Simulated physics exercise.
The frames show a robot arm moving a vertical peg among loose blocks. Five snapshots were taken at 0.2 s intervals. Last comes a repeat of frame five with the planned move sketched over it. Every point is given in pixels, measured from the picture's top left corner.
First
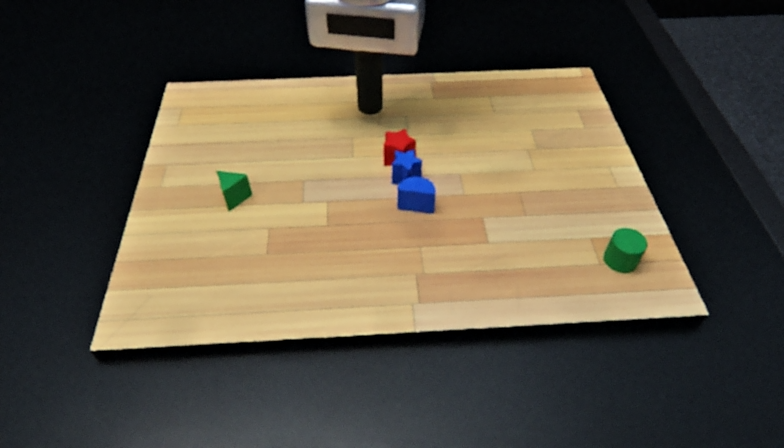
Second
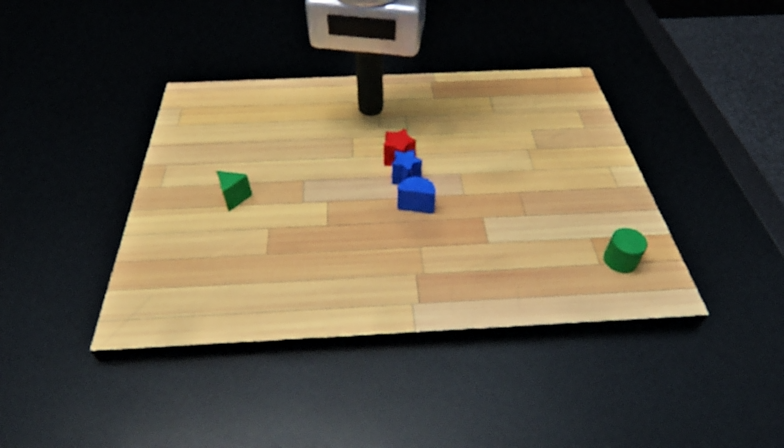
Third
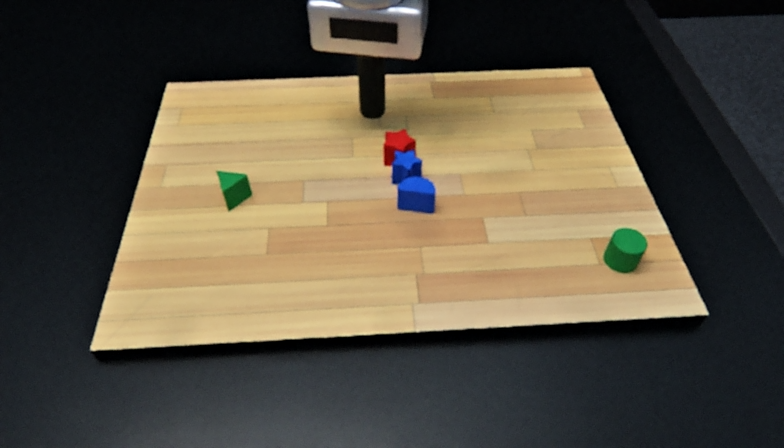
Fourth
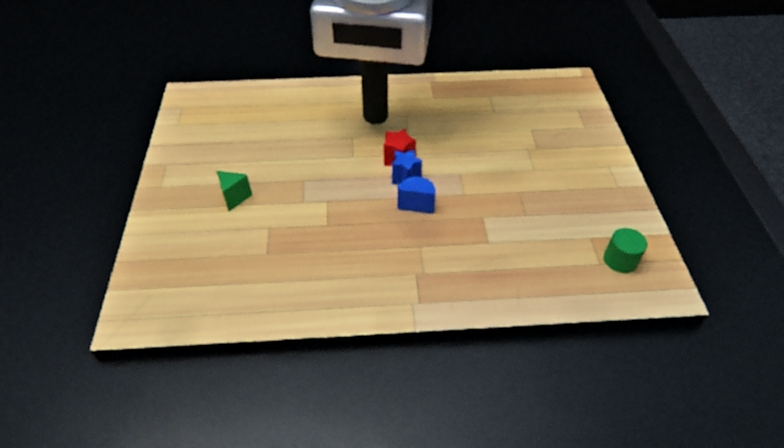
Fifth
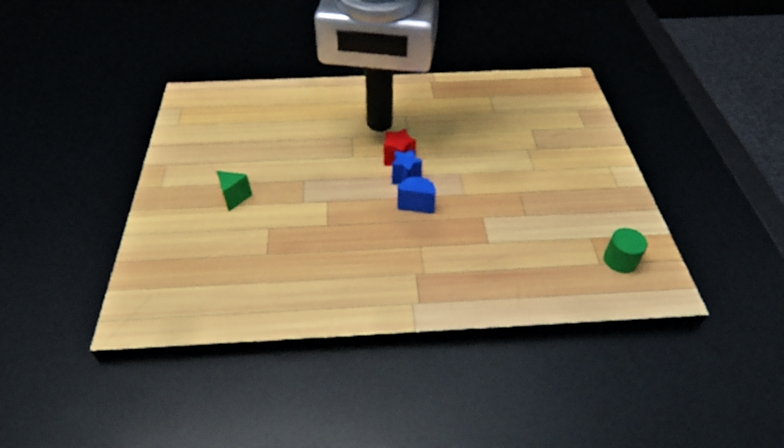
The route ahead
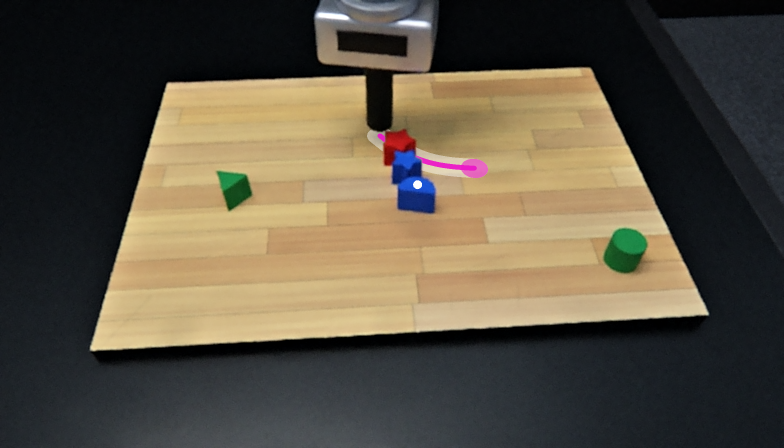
The clip opens on a wooden board with a red star, a blue star and a blue half-round block clustered near the middle, a green triangle at left and a green cylinder at right. The robot arm's black peg barely shifts, then edges slightly down and right toward the red star, while every block stays still.
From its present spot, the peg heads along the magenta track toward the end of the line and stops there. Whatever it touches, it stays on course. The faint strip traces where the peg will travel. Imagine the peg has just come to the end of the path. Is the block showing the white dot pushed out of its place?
The answer is yes.
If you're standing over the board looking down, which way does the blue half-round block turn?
Top view: Counterclockwise.
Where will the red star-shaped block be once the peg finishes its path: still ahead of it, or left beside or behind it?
I'd say it has come free.
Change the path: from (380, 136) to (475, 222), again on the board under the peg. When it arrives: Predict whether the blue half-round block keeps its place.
It shifts position.
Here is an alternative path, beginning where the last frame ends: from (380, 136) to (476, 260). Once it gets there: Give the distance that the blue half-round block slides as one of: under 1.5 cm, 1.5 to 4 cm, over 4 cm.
Once the path is done, the blue half-round block lies more than 4 cm from its present place.
Drawn move, from (380, 136) through (405, 153) and (438, 164) to (474, 168); the dot is on the blue half-round block.
The first path, step by step. One third of the way, peg at (406, 142); red star-shaped block at (408, 150); blue star-shaped block at (410, 170); blue half-round block at (419, 189).
Two thirds of the way, peg at (440, 154); red star-shaped block at (419, 158), turned 45° clockwise; blue star-shaped block at (410, 176), turned 15° clockwise; blue half-round block at (419, 194), turned 30° anticlockwise.
At the end, peg at (476, 157); red star-shaped block at (419, 158), turned 45° clockwise; blue star-shaped block at (410, 176), turned 15° clockwise; blue half-round block at (419, 194), turned 30° anticlockwise.
